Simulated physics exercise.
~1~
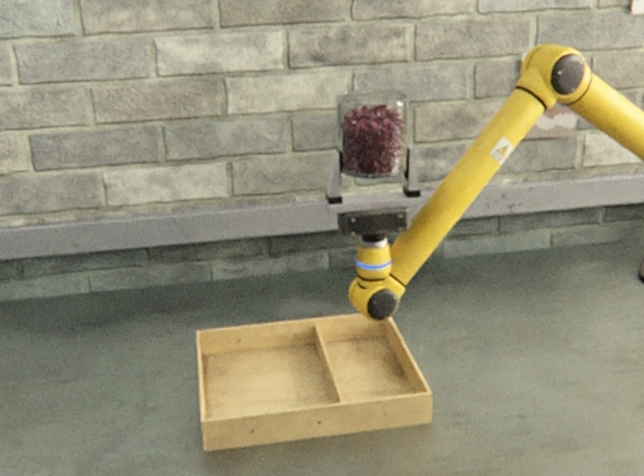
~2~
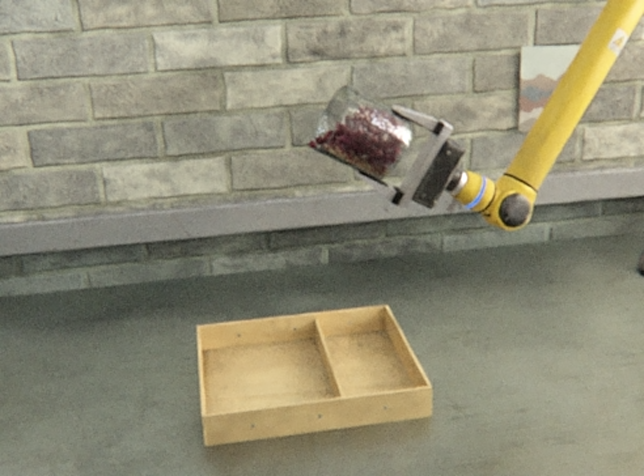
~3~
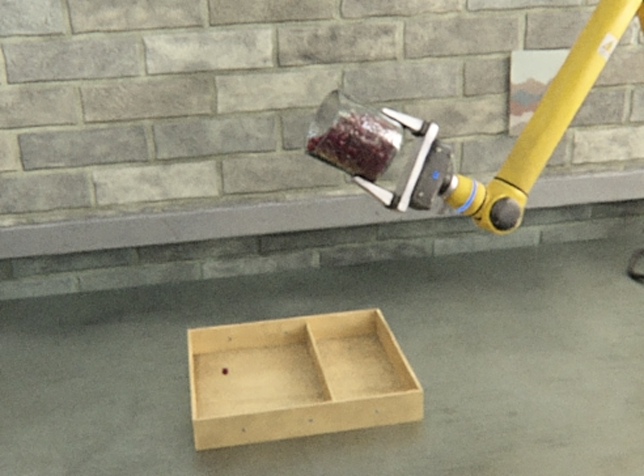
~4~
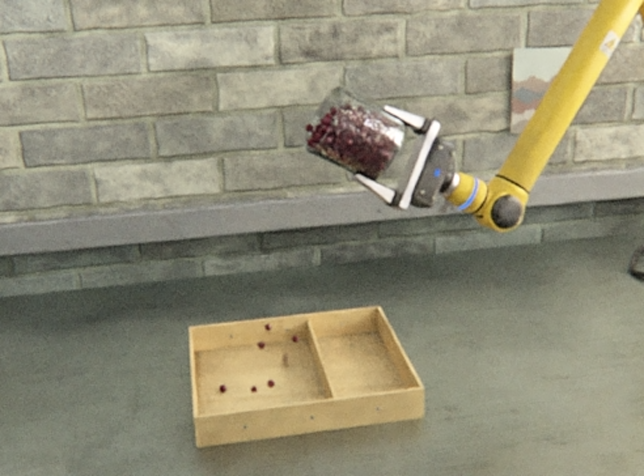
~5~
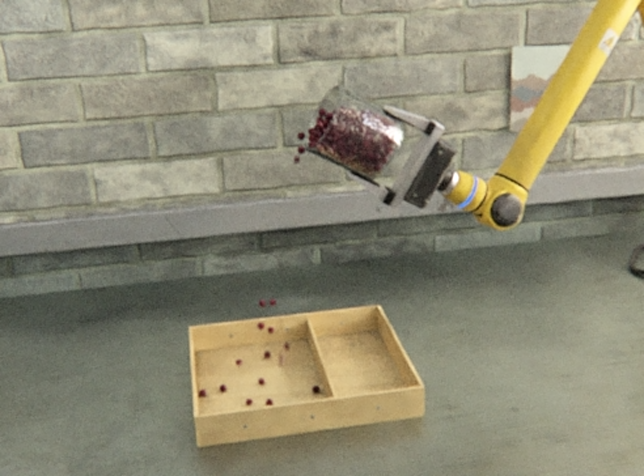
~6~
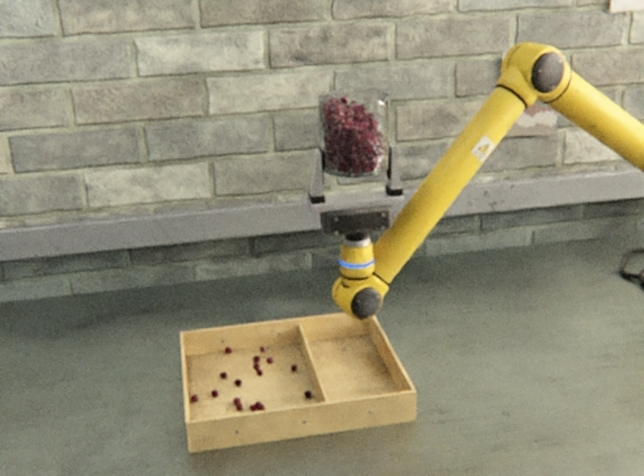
A yellow robot arm tips a clear tumbler, spills some dark red beads into the wooden tray's left part, and rights it.
